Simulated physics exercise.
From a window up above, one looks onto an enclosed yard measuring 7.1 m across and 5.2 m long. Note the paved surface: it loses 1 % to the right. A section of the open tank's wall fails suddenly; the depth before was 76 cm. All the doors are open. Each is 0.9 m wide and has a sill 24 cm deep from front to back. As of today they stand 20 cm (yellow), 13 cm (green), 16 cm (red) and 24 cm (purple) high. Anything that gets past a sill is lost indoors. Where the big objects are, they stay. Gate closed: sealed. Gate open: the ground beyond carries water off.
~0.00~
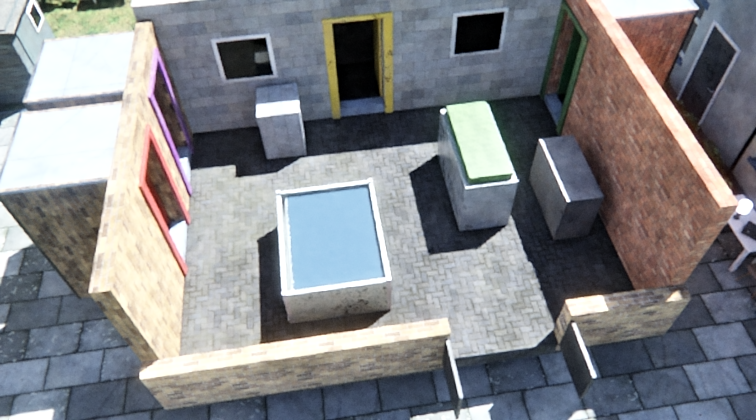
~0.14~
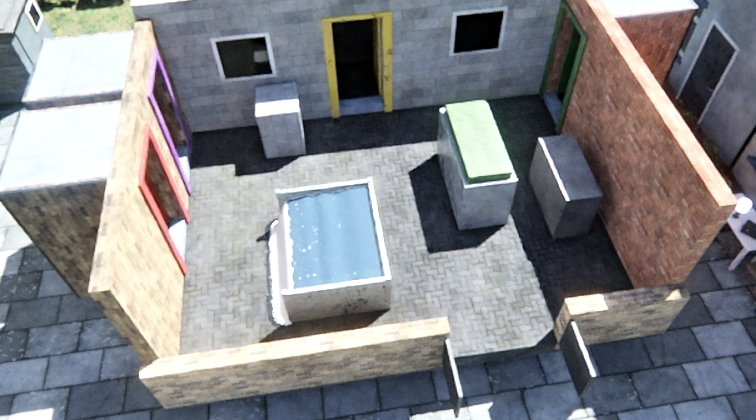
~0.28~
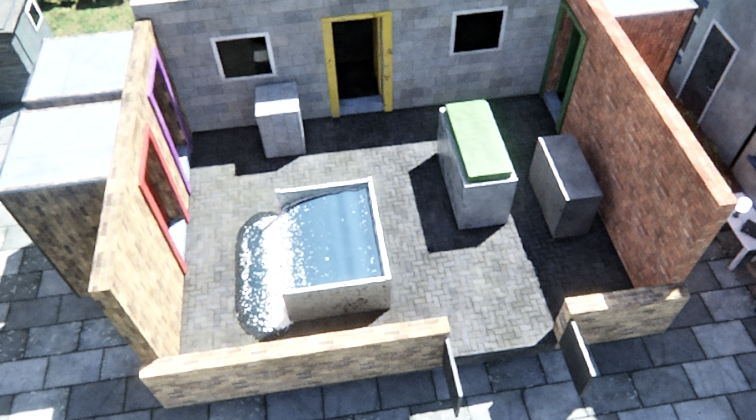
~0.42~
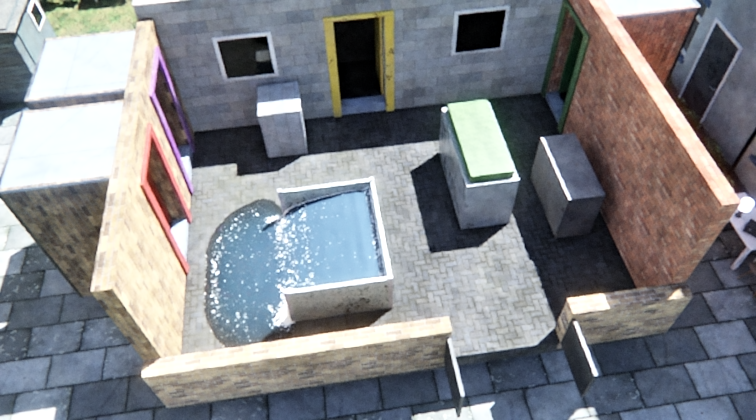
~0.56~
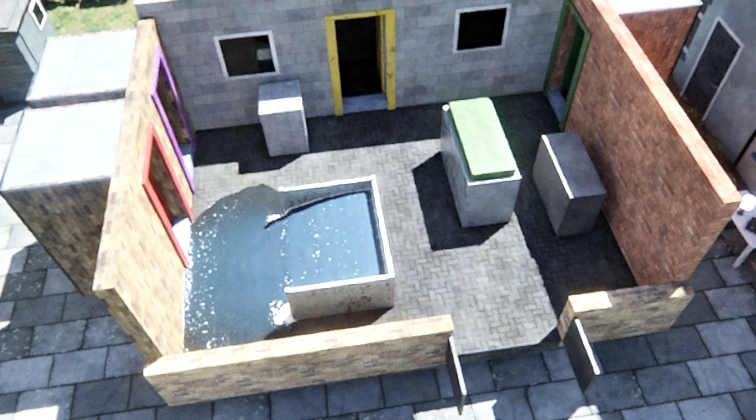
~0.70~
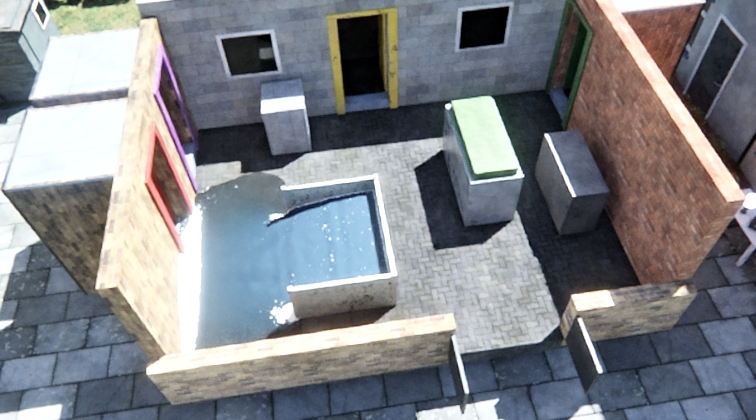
Water pours from the left side of an open tank and spreads across the paved yard.
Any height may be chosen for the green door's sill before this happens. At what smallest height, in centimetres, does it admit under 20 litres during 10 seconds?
At about 7.5 centimetres.
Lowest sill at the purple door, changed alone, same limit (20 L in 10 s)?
For purple, a step near 11.5 cm.
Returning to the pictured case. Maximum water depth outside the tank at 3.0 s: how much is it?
Max depth: About 30 cm.
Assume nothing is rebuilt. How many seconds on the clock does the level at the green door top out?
Around 7.5 seconds.
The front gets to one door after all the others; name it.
The green one comes last.
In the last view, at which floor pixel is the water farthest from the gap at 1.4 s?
Around pixel (199, 134).
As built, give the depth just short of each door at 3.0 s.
Yellow door 4 cm, green door 0 cm, red door 18 cm, purple door 8 cm.
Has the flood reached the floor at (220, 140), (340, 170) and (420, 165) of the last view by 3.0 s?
So the three spots come out swamped, spared, spared, in that order.
After 1.4 s water covers 20 % of the floor, deepest (54 cm) near (185, 378); it has not reached the green door.
After 3.0 s water covers 40 % of the floor, deepest (30 cm) near (254, 128); it has not reached the green door.
After 10.0 s water covers 95 % of the floor, deepest (10 cm) near (468, 103); 9 cm at the green door, 0 litres in over its 13 cm sill.
At the green door as built, the water arrived by 5.2 s and peaked near 13 cm at 7.6 s.
With a sill of 7 cm, 26 litres would have come in within the 10 s; with 9.5 cm, 8 litres. So under 20 litres takes about 7.5 cm.
